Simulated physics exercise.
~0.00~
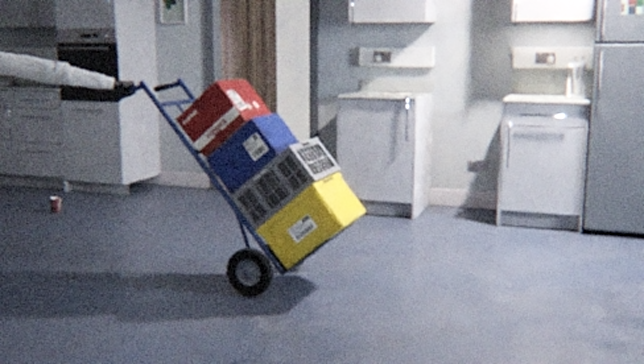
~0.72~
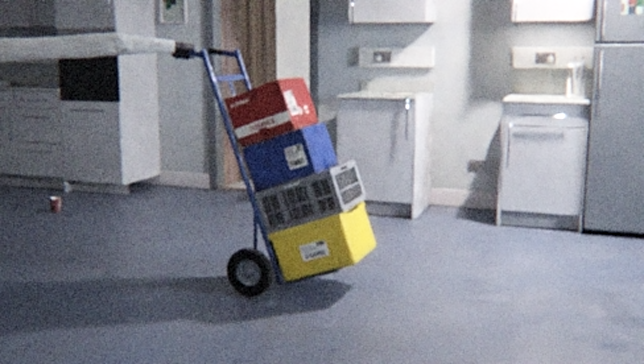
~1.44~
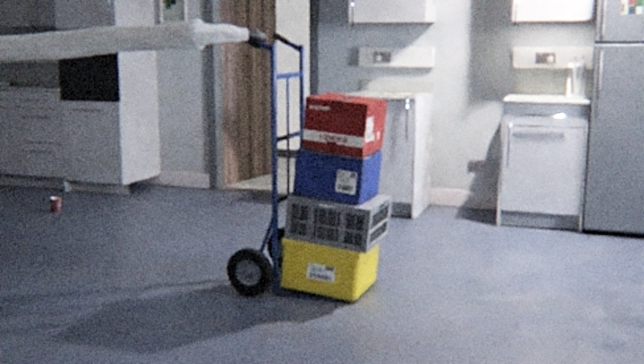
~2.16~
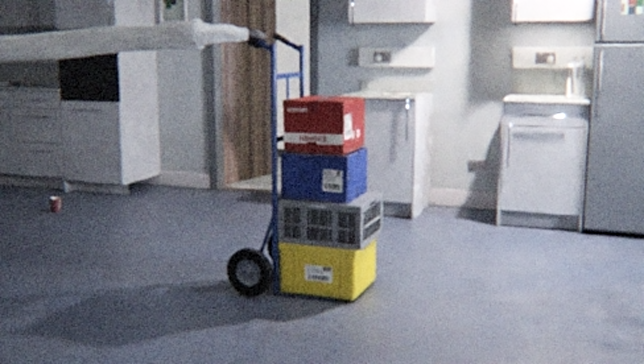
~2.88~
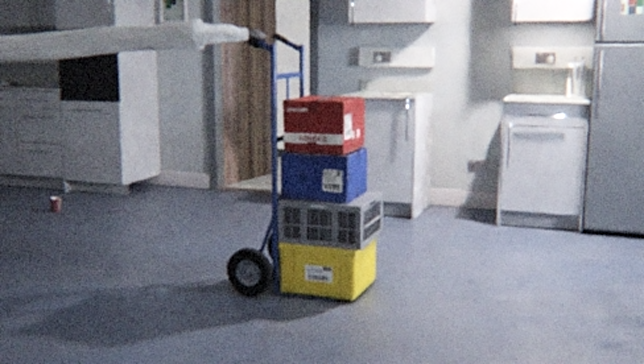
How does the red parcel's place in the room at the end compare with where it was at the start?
The red parcel ends up farther to the right than where it started, at nearly the same height and still on top of the stack.
An arm in a pale sleeve swung a tilted blue hand truck upright in a kitchen, carrying a yellow tote, grey crate, blue parcel and red parcel. The boxes rocked away from the frame, then settled back and stayed stacked.
